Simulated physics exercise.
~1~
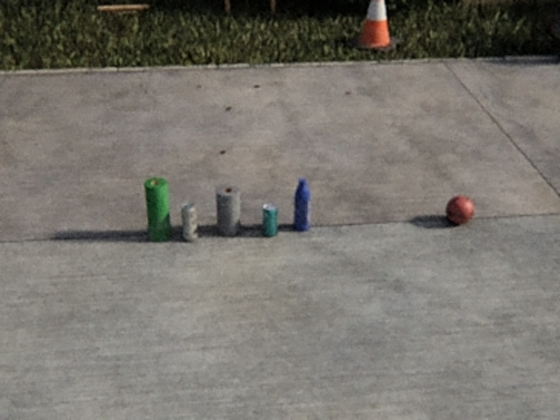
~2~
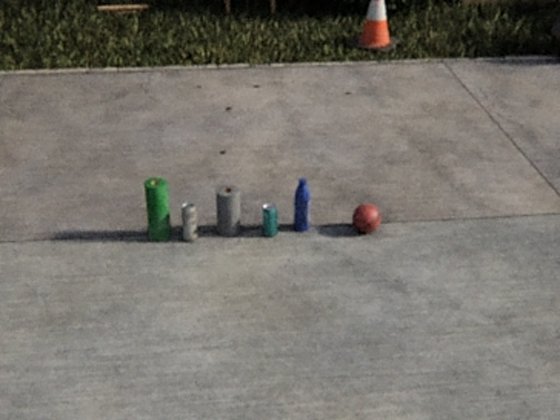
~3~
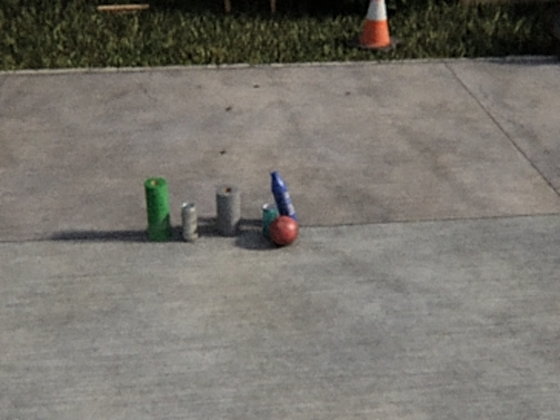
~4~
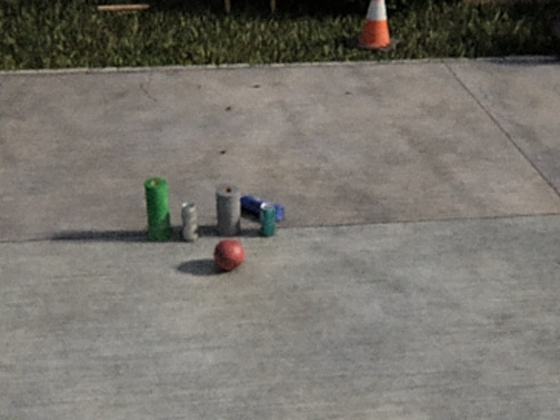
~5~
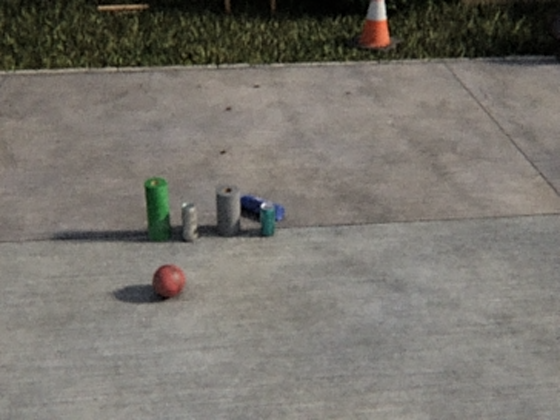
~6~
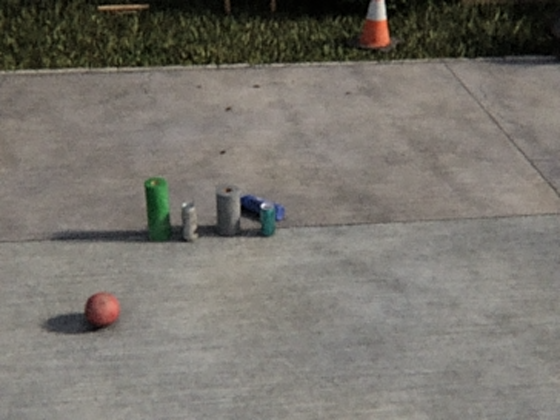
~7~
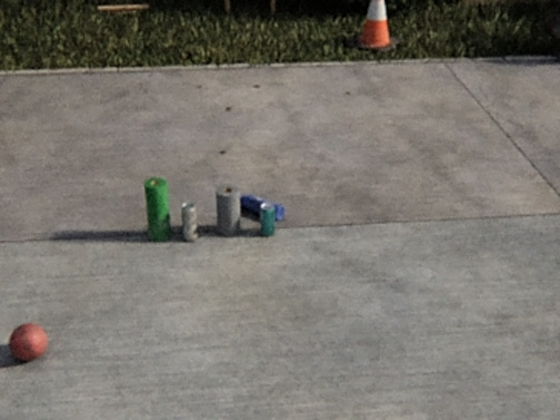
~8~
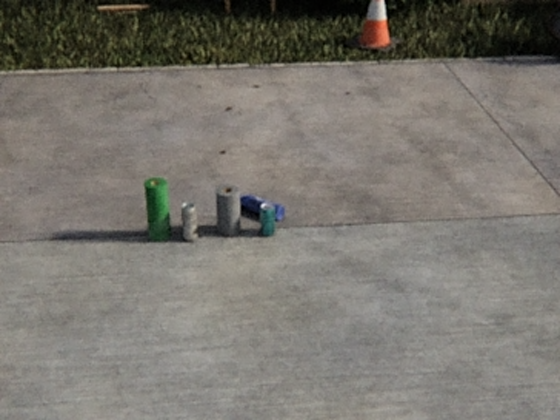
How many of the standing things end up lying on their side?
Only one of them, the blue bottle, ends up lying on its side.
